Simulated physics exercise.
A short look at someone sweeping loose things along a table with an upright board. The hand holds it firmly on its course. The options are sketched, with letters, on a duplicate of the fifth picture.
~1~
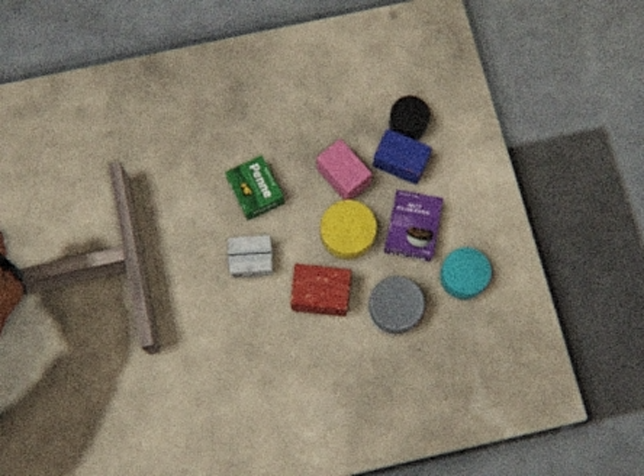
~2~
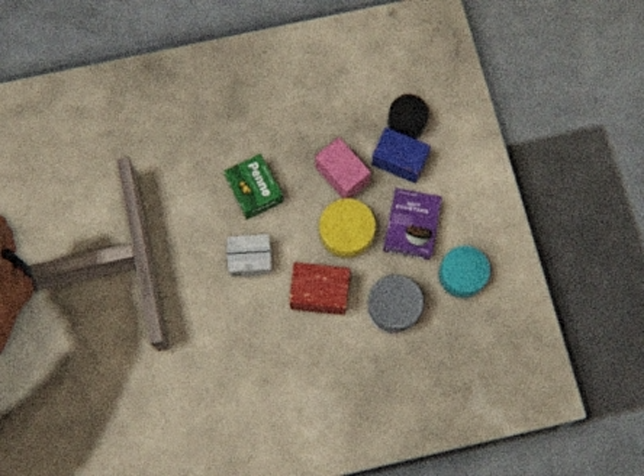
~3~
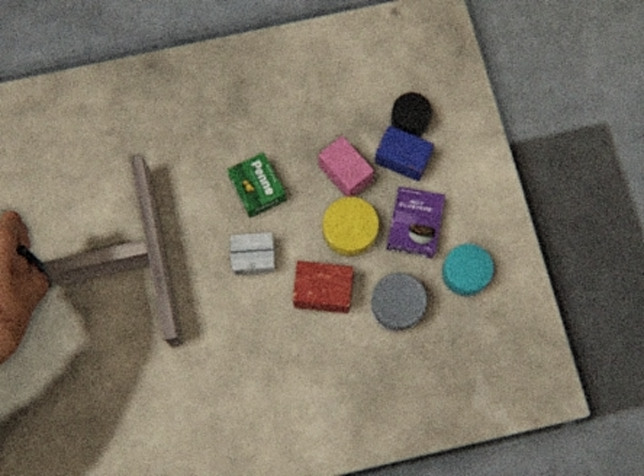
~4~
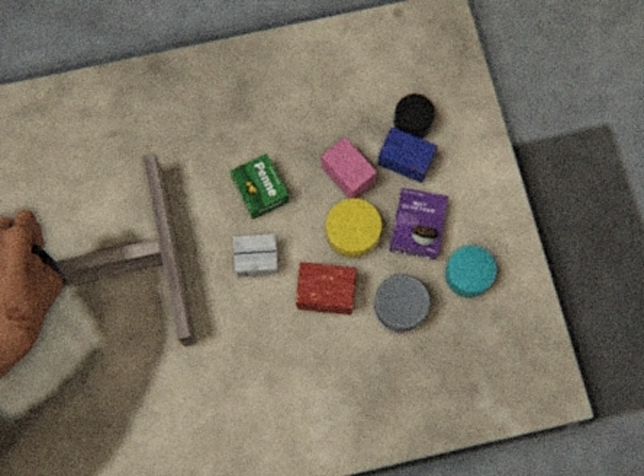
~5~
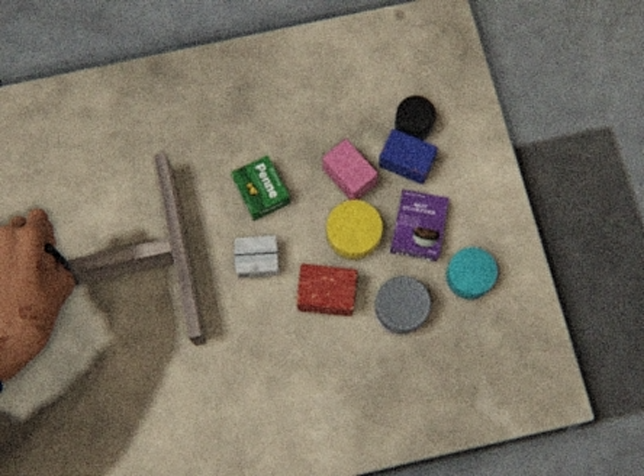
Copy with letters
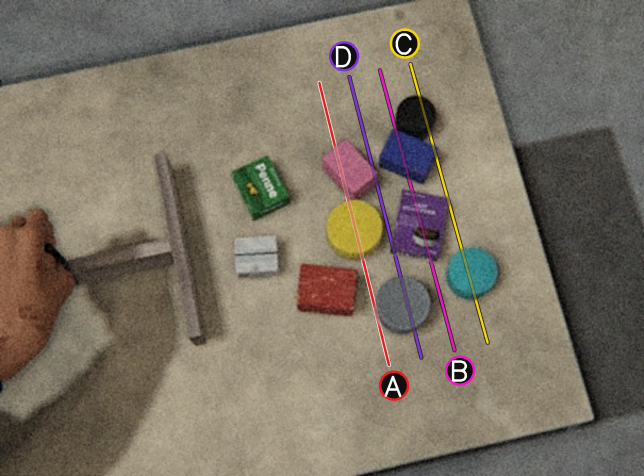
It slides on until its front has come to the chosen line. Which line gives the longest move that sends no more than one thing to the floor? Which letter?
No farther than B.
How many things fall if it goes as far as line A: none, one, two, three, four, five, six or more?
The count is none.
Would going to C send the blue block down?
Yes.
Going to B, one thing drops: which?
The purple packet.
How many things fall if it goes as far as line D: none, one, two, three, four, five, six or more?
The count is none.
On the marked copy, A at (353, 218); B at (416, 204); C at (447, 197); D at (384, 211).
Following B. Soon after the start, board (263, 224); green packet (282, 184); white box (296, 248).
Later, board (349, 205); purple packet (479, 217); blue block (446, 149).
In the end, board (413, 191); purple packet over the edge; blue block (499, 129); one fallen.
As for the rest, A is within the limit but short; C drops two; D is within the limit but short.
